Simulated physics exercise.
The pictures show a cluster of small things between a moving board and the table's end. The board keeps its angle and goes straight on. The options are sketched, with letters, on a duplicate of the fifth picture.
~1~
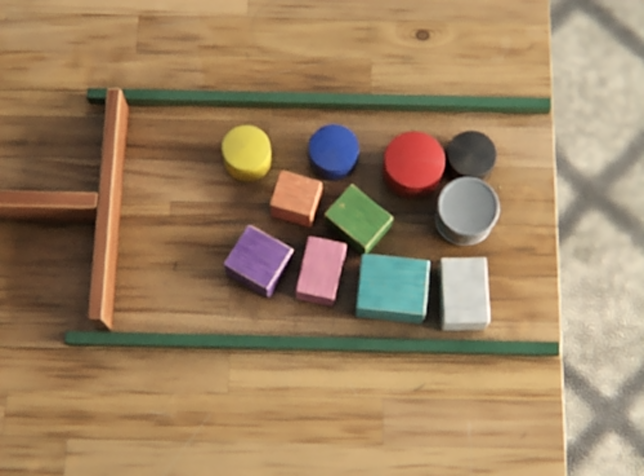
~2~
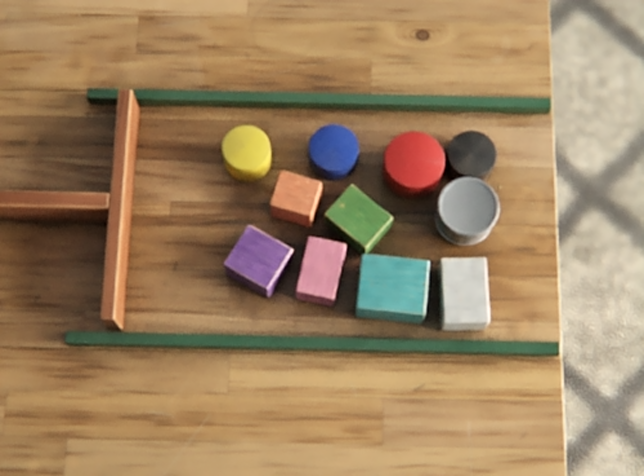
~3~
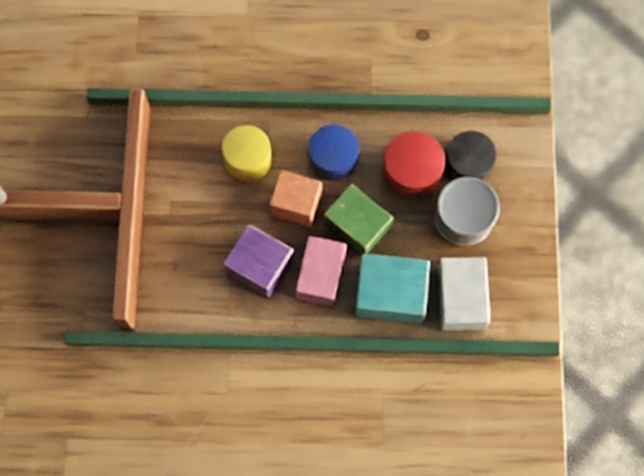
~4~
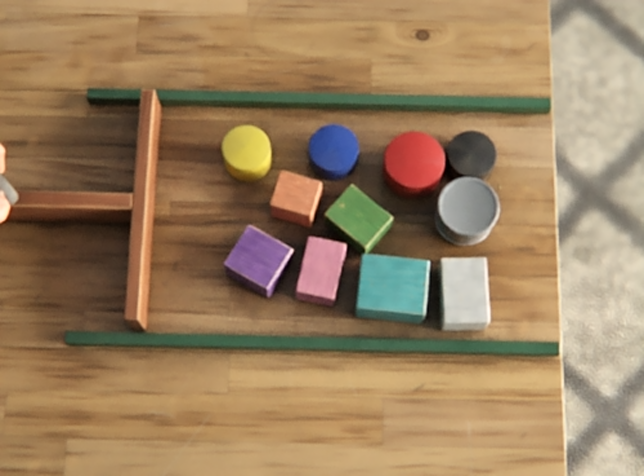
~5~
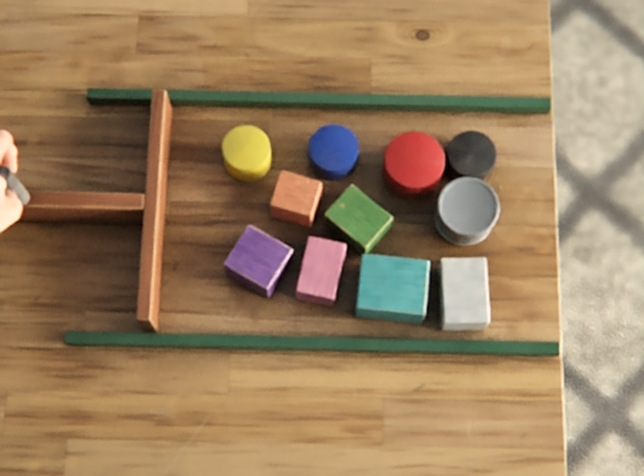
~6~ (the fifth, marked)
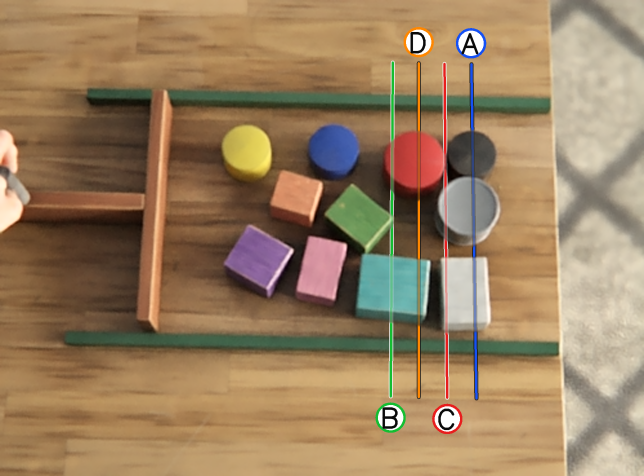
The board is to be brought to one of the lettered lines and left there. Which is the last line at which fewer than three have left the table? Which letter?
Up to line D.
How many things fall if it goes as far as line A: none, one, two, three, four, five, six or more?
Four.
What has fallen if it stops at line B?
The white block goes over.
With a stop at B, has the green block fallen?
No.
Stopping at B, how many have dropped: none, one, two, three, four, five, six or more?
One.
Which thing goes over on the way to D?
It is the white block.
On the marked copy, A at (474, 224); B at (392, 222); C at (446, 224); D at (419, 223).
Following D. Soon after the start, board (247, 203); yellow tin (283, 154); pink block (328, 272).
Later, board (344, 205); white block (530, 305); black tin (508, 161).
In the end, board (416, 207); white block over the edge; black tin (551, 160); one fallen.
As for the rest, A drops four; B is within the limit but short; C drops four.
